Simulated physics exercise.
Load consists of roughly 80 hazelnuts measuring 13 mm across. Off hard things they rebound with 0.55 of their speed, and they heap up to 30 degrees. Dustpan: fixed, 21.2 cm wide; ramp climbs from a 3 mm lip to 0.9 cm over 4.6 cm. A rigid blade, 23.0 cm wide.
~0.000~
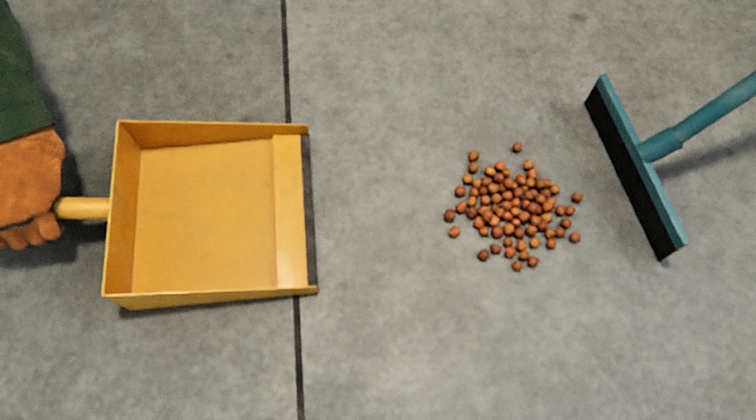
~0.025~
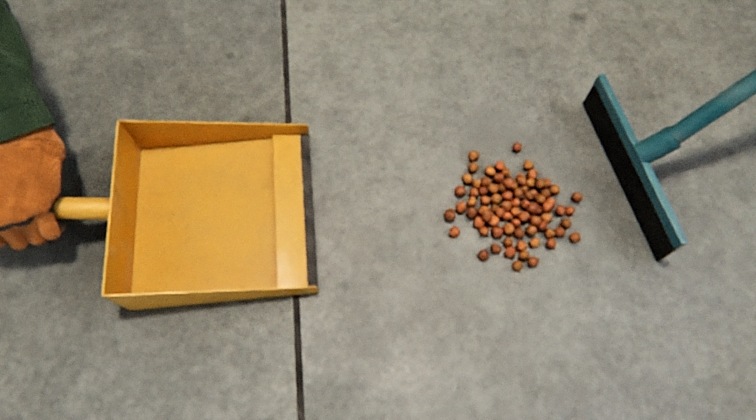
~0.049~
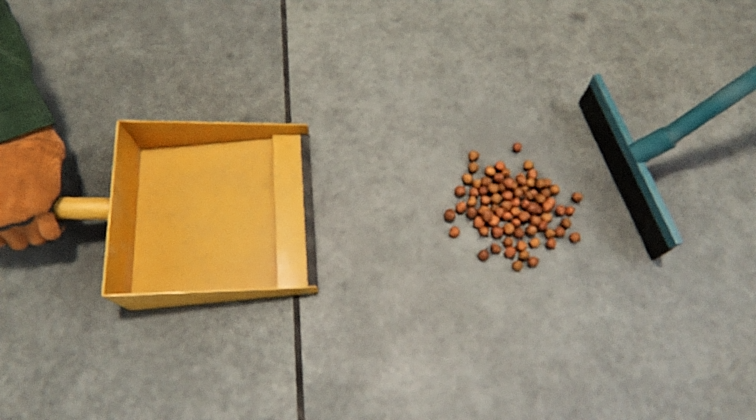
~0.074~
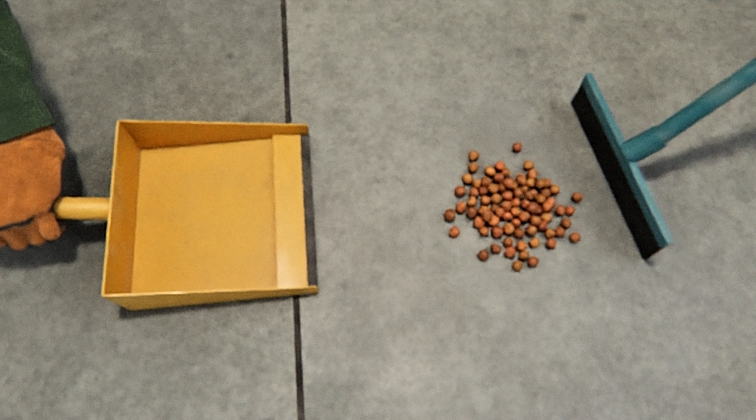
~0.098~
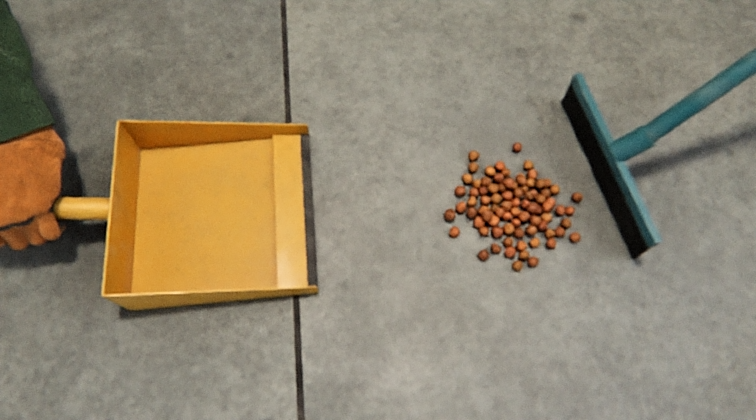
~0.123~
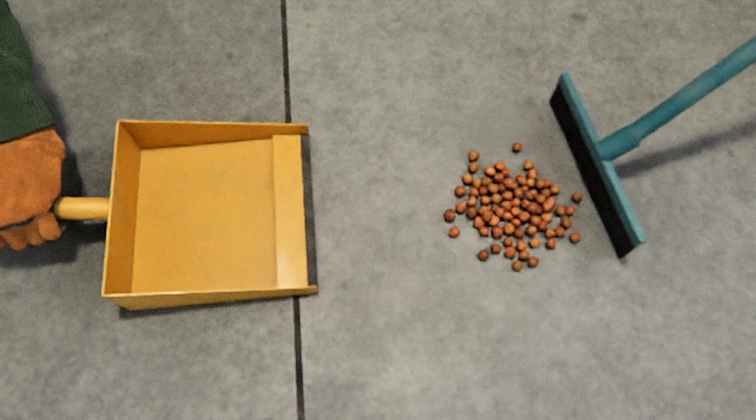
A teal blade on a handle slides a short way left, nearing a still pile of hazelnuts.
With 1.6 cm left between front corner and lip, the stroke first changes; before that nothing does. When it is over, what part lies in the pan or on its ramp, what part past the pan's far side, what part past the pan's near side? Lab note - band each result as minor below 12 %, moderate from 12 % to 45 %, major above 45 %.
Result: In the pan or on its ramp moderate; past the pan's far side minor; past the pan's near side moderate.
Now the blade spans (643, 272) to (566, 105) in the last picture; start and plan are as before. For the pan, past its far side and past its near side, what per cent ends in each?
You'd see pan at 10, far at 5 and near at 55.
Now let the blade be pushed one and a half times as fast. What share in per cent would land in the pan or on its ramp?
In that case some 35 per cent.
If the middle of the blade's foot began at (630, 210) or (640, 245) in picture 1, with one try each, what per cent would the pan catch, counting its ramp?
First try about 25 per cent, second about 25 per cent.
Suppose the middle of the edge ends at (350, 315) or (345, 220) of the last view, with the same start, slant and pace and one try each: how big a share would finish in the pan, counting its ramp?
First try around 20 %, second try around 25 %.
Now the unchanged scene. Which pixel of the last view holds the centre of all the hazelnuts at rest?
I'd say roughly (324, 227).
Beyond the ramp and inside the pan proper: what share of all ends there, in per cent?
I'd put it near 0 per cent.
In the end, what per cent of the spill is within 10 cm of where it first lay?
I'd say about 5 per cent.
Then, at 0.36 s, middle of the blade 19 cm from the lip; 0 % over the lip, far side 0 %, near side 5 %.
After 0.52 s, middle of the blade 9 cm from the lip; 0 % over the lip, far side 0 %, near side 15 %.
After 0.81 s, middle of the blade 4 cm from the lip; 20 % over the lip, far side 5 %, near side 25 %.
In the end, at 1.5 s, pan 20 %, far side 5 %, near side 25 %, in front of the lip or behind the blade 50 %.
